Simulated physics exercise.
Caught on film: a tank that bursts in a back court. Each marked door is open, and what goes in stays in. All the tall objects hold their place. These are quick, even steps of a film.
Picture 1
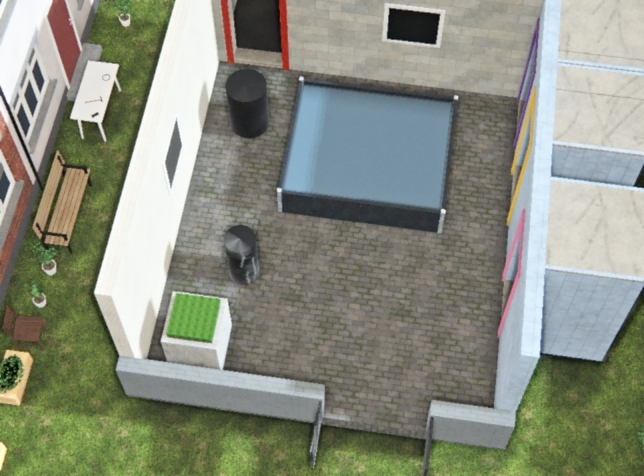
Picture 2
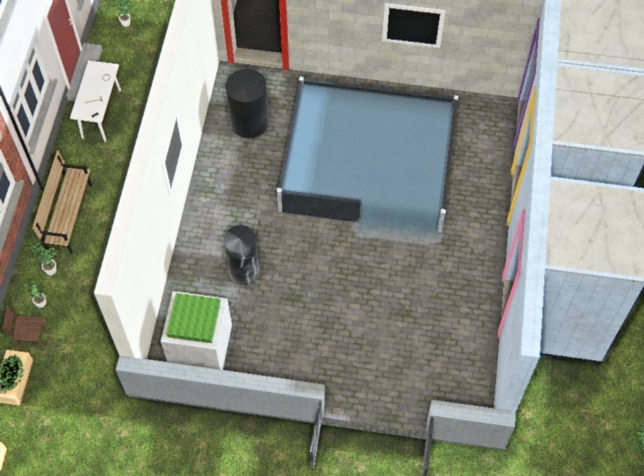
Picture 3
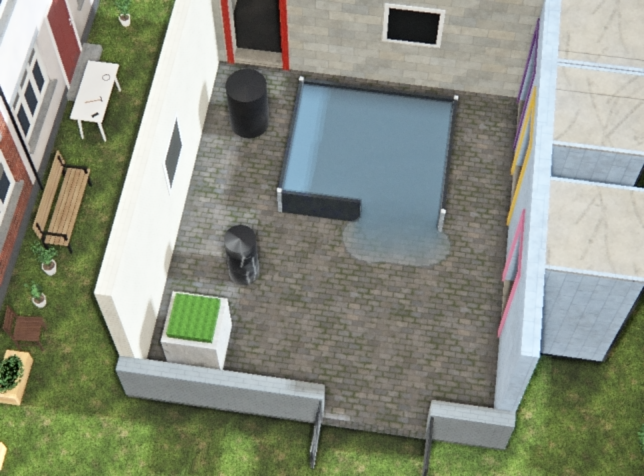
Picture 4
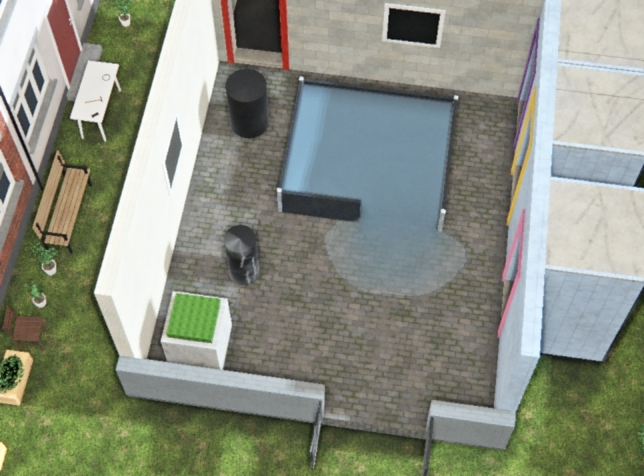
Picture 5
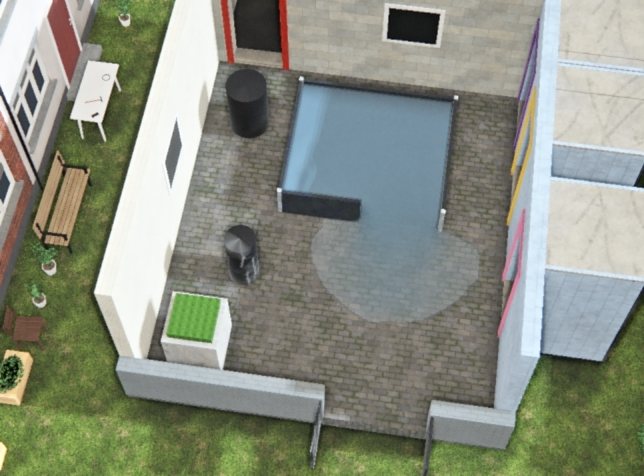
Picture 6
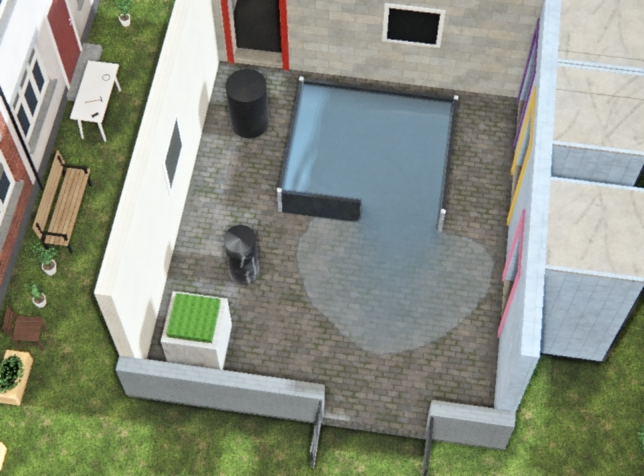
Water pours through a gap in the tank's front wall and spreads across the paving.
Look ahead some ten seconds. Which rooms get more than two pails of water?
One by one: The yellow door holds within the limit; the pink door floods; the red door holds within the limit; the purple door holds within the limit.
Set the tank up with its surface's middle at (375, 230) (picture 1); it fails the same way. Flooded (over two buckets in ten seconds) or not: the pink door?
Pink door takes less.
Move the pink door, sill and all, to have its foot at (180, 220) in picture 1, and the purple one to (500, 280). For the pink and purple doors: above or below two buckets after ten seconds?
In short: The pink door is under; the purple door holds.
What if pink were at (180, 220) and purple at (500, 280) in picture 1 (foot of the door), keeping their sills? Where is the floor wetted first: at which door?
I say the door marked purple.
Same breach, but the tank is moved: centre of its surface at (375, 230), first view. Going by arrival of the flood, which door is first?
The pink-painted one.
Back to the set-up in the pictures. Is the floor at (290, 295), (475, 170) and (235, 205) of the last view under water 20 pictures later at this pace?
In that order: Under water, dry, dry.
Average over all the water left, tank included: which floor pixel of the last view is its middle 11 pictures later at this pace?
At about (380, 221).
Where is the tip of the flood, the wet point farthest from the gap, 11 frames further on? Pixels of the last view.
At about (200, 384).
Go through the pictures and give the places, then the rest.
The water tank at (370, 146) is whole and still, in the first picture.
The front is at (356, 226), out from the gap at (399, 219), in the second picture.
Water pours out at (399, 220) and has run to (352, 251), in the third picture.
Water pours out at (399, 220) and has run to (358, 284), in the fourth picture.
The front is at (369, 316), out from the gap at (399, 220), in the fifth picture.
The front is at (372, 347), out from the gap at (399, 220), in the sixth picture.
A moment on, water covers 40 % of the floor; the yellow door not reached, the pink door wet at the sill, nothing in, the red door not reached, the purple door not reached.
Next, water covers 40 % of the floor; the yellow door not reached, the pink door over two buckets in, the red door not reached, the purple door not reached.
Then, water covers 45 % of the floor; the yellow door not reached, the pink door over two buckets in, the red door not reached, the purple door not reached.
Later, water covers 65 % of the floor; the yellow door not reached, the pink door far over two buckets in, the red door not reached, the purple door not reached.
In the end, water covers 90 % of the floor; the yellow door wet at the sill, nothing in, the pink door far over two buckets in, the red door wet at the sill, nothing in, the purple door wet at the sill, nothing in.
